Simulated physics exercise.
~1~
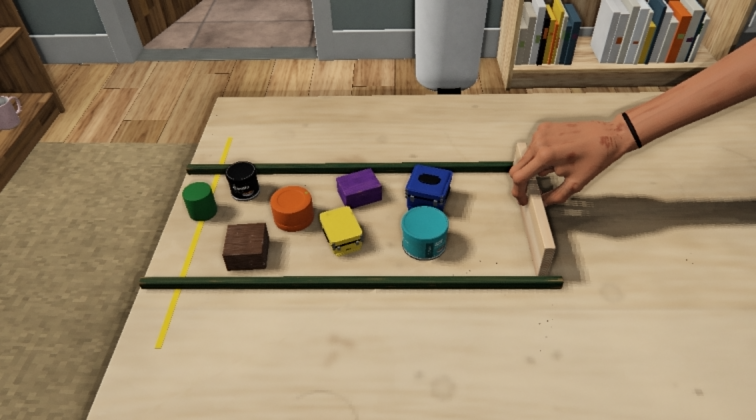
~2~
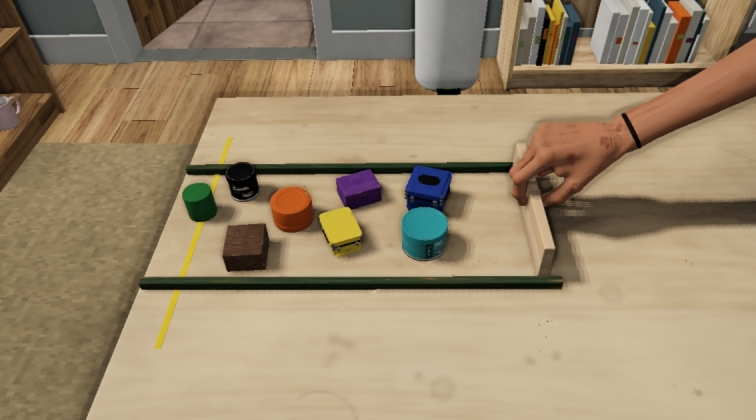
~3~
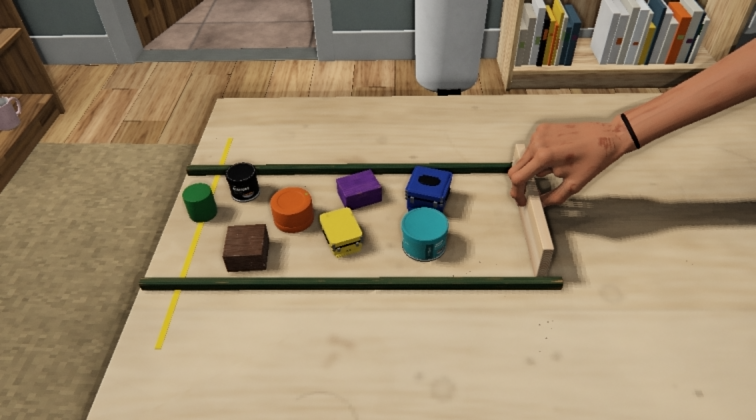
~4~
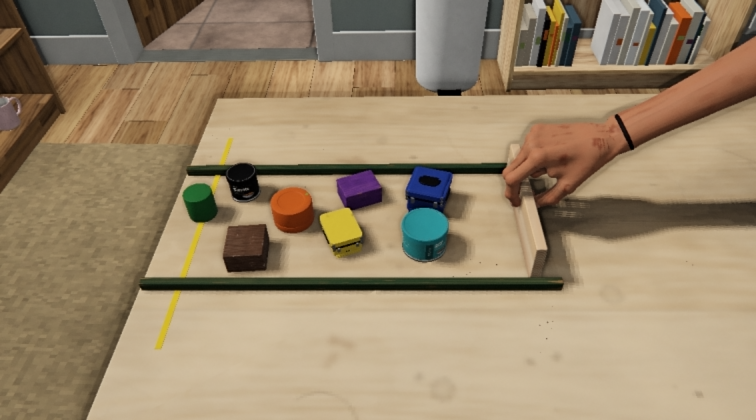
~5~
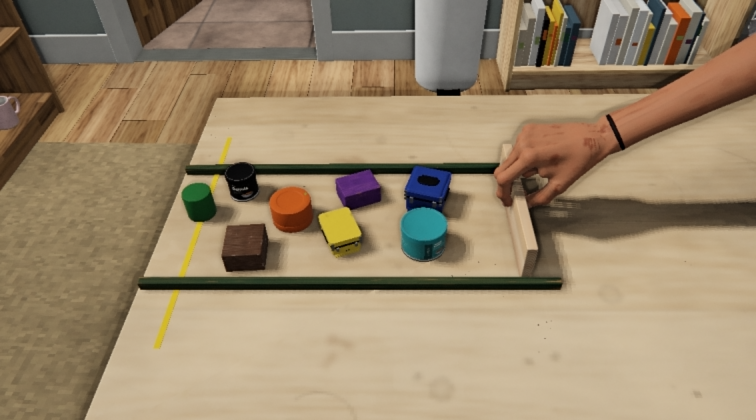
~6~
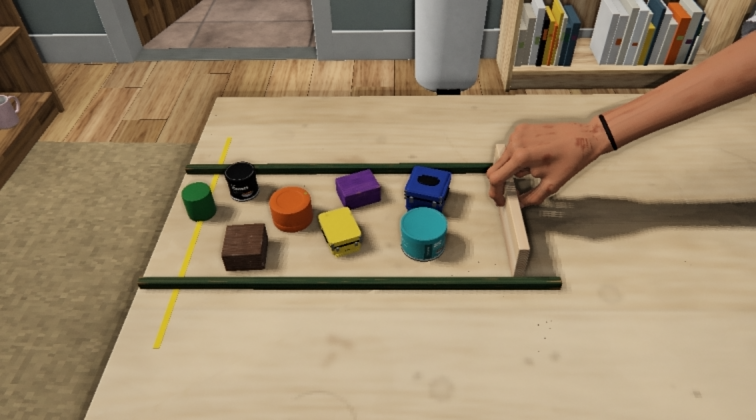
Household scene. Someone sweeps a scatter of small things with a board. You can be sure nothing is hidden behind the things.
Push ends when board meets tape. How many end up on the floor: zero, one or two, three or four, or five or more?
Looks like at least five go over the edge.
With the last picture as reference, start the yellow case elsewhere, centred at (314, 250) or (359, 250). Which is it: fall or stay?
Result by position: It stays aboard / stays aboard.
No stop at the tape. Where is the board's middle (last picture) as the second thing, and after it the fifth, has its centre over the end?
At the first moment about (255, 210), at the next about (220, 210).
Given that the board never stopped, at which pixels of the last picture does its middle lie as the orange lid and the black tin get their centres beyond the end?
Orange lid: (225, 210); black tin: (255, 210).
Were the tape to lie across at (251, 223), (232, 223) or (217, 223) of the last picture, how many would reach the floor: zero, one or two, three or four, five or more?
In turn: One or two, either one or two, five or more.
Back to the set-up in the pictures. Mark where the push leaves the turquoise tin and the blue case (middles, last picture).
The one named first is at (164, 243), the next at (185, 194).
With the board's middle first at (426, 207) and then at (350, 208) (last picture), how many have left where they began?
Note: First position 2; second position 5.
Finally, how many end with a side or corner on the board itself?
In total, 2.
Soon after, none off yet; green lid at rest near (199, 202); black tin at rest near (242, 182); brown block at rest near (246, 247).
Then, none off yet; green lid at rest near (199, 202); black tin moved about its own width near (213, 179); brown block moved a little near (220, 253).
By the end, the number that fall off is five or more; fallen, purple block, yellow case, orange lid, brown block, black tin and green lid.
